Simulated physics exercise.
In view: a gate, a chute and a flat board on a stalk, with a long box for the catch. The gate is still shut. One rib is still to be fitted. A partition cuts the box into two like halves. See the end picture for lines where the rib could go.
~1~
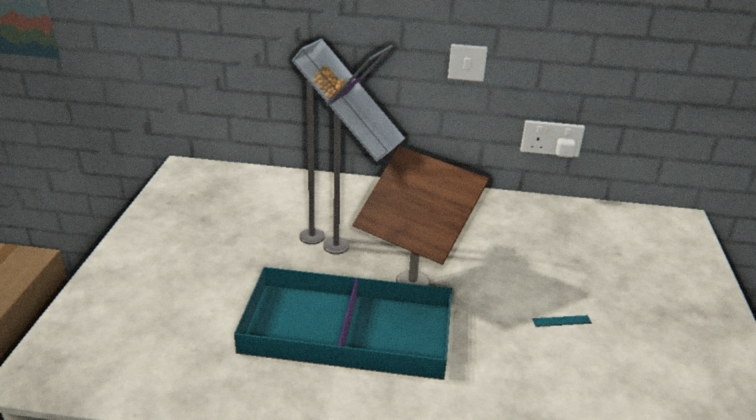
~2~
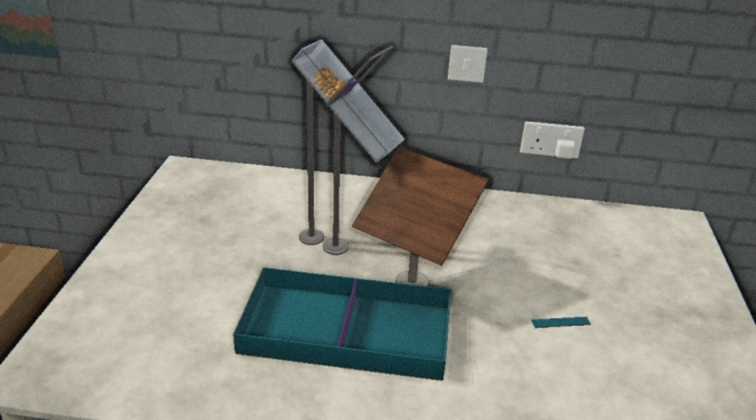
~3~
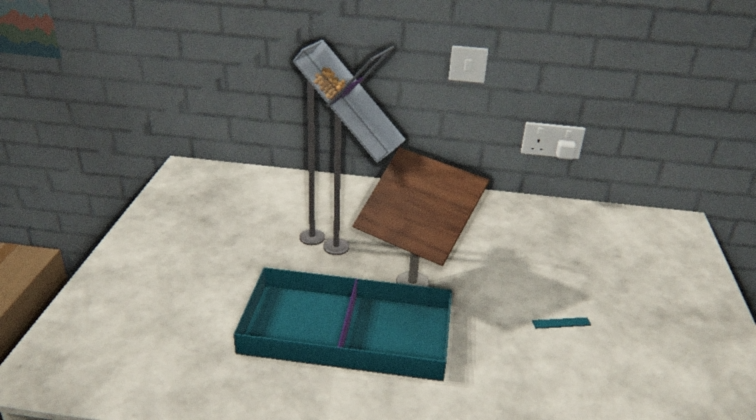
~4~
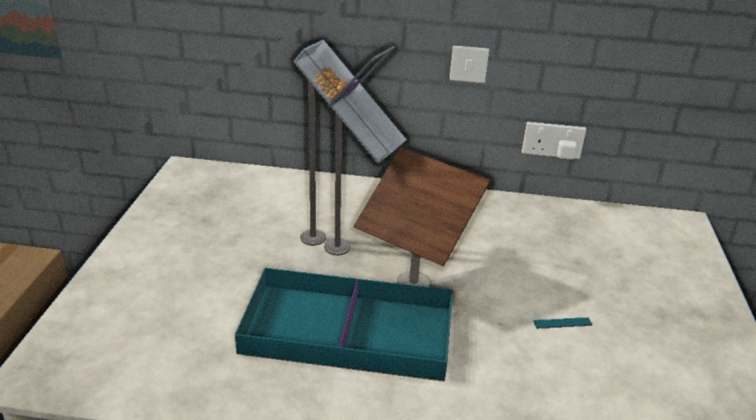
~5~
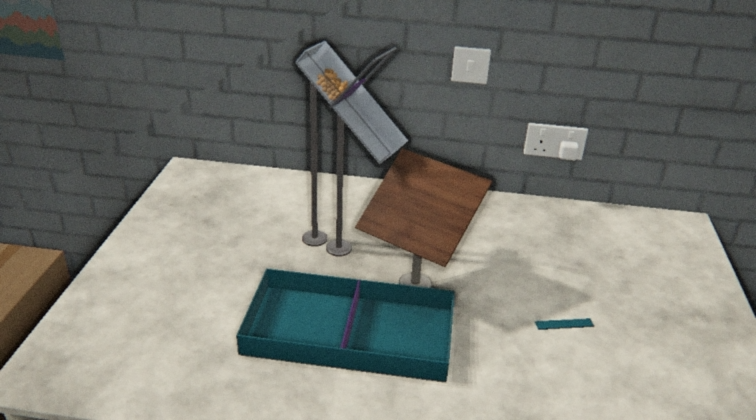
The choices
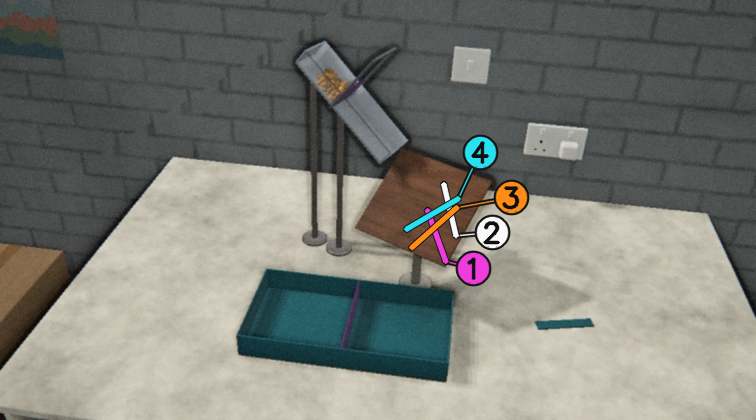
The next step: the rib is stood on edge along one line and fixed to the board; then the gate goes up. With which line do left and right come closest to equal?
Choose 4.
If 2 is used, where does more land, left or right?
More lands on the right.
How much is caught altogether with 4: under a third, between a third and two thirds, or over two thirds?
Over two thirds.
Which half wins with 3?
Right.
On the marked copy, line 1 from (427, 210) to (445, 261); line 2 from (443, 184) to (456, 235); line 3 from (456, 207) to (411, 247); line 4 from (458, 198) to (406, 229).
With 1, of what is caught, about a tenth in the left half, the larger part in the right.
With 2, of what is caught, about a tenth in the left half, almost all in the right.
With 3, of what is caught, about a tenth in the left half, the larger part in the right.
With 4, of what is caught, roughly half in the left half, roughly half in the right.
